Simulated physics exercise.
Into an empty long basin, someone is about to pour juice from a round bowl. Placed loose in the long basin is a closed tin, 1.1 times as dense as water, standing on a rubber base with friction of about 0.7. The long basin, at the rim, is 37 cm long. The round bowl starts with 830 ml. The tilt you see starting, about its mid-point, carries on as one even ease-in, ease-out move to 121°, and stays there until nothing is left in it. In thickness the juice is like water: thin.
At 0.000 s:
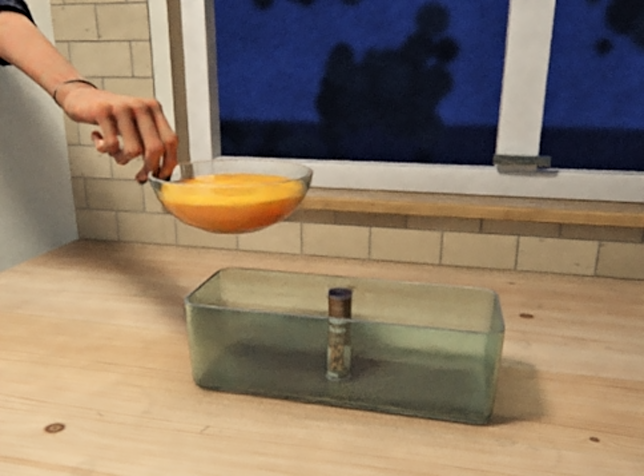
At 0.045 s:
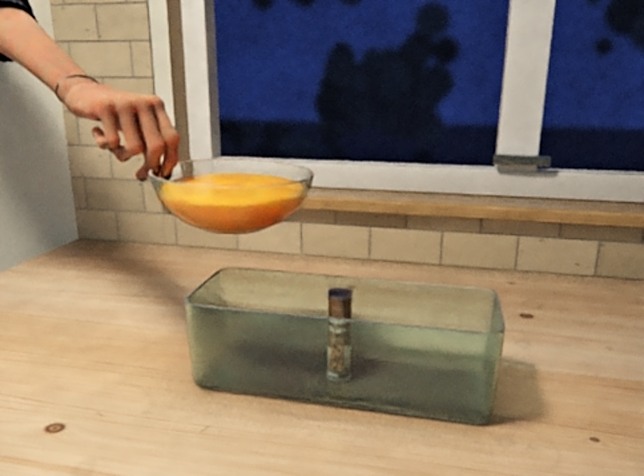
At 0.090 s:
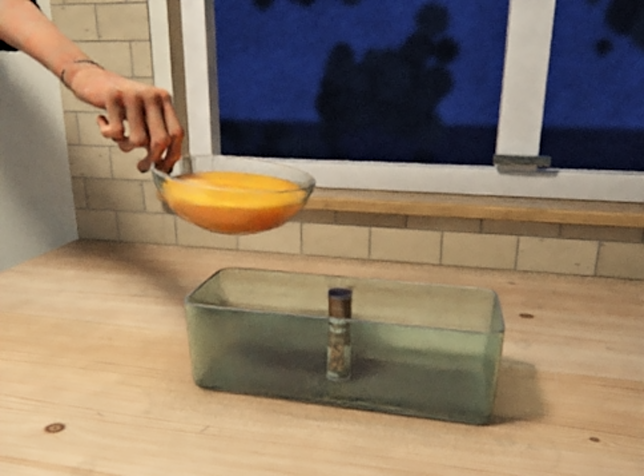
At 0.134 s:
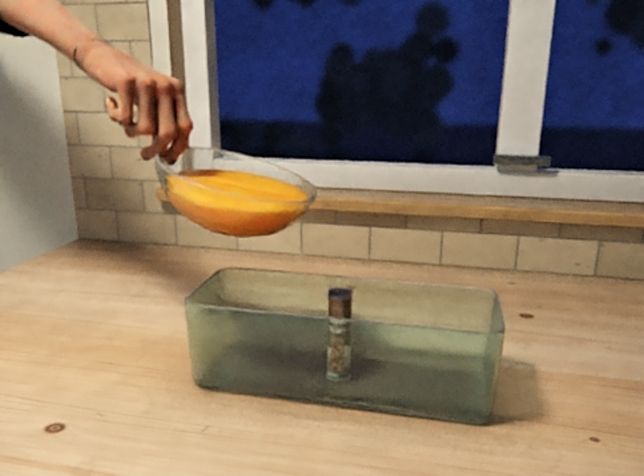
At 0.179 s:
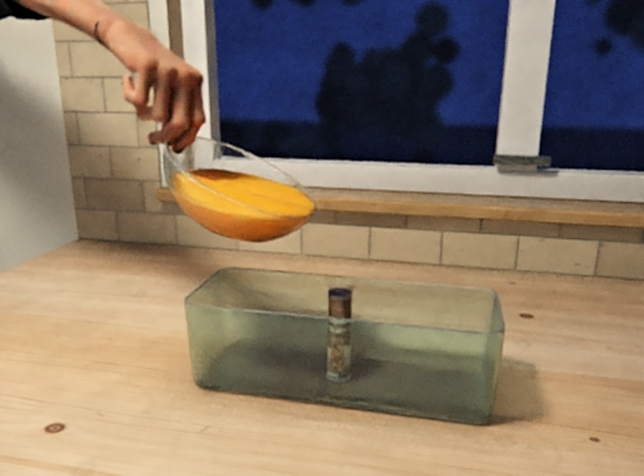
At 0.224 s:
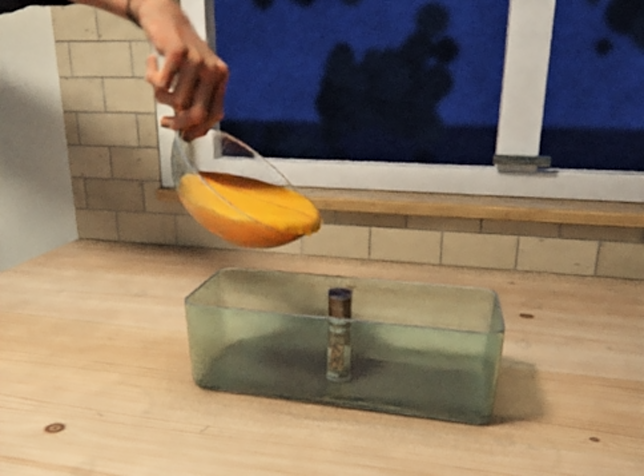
At first, a hand holds a round bowl of orange juice almost level above a long basin with a small closed container standing inside. The hand then rises and shifts right, tilting the bowl steadily rightward, and the juice gathers toward the lowered rim and begins to edge over it.
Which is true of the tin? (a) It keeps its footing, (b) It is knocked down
The answer is b.
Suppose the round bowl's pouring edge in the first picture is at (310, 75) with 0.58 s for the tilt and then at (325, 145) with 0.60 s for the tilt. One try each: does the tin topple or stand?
In the first try it remains standing; in the second it remains standing.
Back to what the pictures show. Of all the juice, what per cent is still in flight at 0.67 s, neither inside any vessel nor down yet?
Roughly 8 per cent.
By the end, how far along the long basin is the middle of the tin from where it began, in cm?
10.0 cm.
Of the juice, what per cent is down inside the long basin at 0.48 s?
About 92 per cent.
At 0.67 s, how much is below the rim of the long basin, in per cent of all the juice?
Some 84 percent.
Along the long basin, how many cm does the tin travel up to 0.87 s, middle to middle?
Reading: Roughly 10 cm.
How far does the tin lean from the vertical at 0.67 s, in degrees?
It sits at roughly 25°.
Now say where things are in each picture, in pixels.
It leans 0°; its right rim is at (310, 176); the juice meets the walls at (169, 182) and (305, 189); the long basin's rim runs from (203, 285) to (500, 312); the tin's top is at (340, 296), in the first frame.
It leans 2°; its right rim is at (311, 179); the juice meets the walls at (169, 181) and (305, 190), in the second frame.
It leans 7°; its right rim is at (312, 187); the juice meets the walls at (171, 177) and (306, 195), in the third frame.
It leans 15°; its right rim is at (314, 199); the juice meets the walls at (174, 173) and (309, 200), in the fourth frame.
It leans 26°; its right rim is at (312, 214); the juice meets the walls at (180, 171) and (307, 205); 1 per cent is over the edge, in the fifth frame.
It leans 39°; its right rim is at (307, 232); the juice meets the walls at (188, 174) and (289, 206); 8 per cent is over the edge, in the sixth frame.
After 0.48 s the tilt is 113° and 0 per cent is still to pour; the tin stands where it began.
After 0.67 s the tilt is 121° and 0 per cent is still to pour; the tin leans 23°.
After 0.87 s the tilt is 121° and 0 per cent is still to pour; the tin lies on its side.
After 1.08 s the tilt is 121° and 0 per cent is still to pour; the tin lies on its side.
In the end the tin lies on its side.
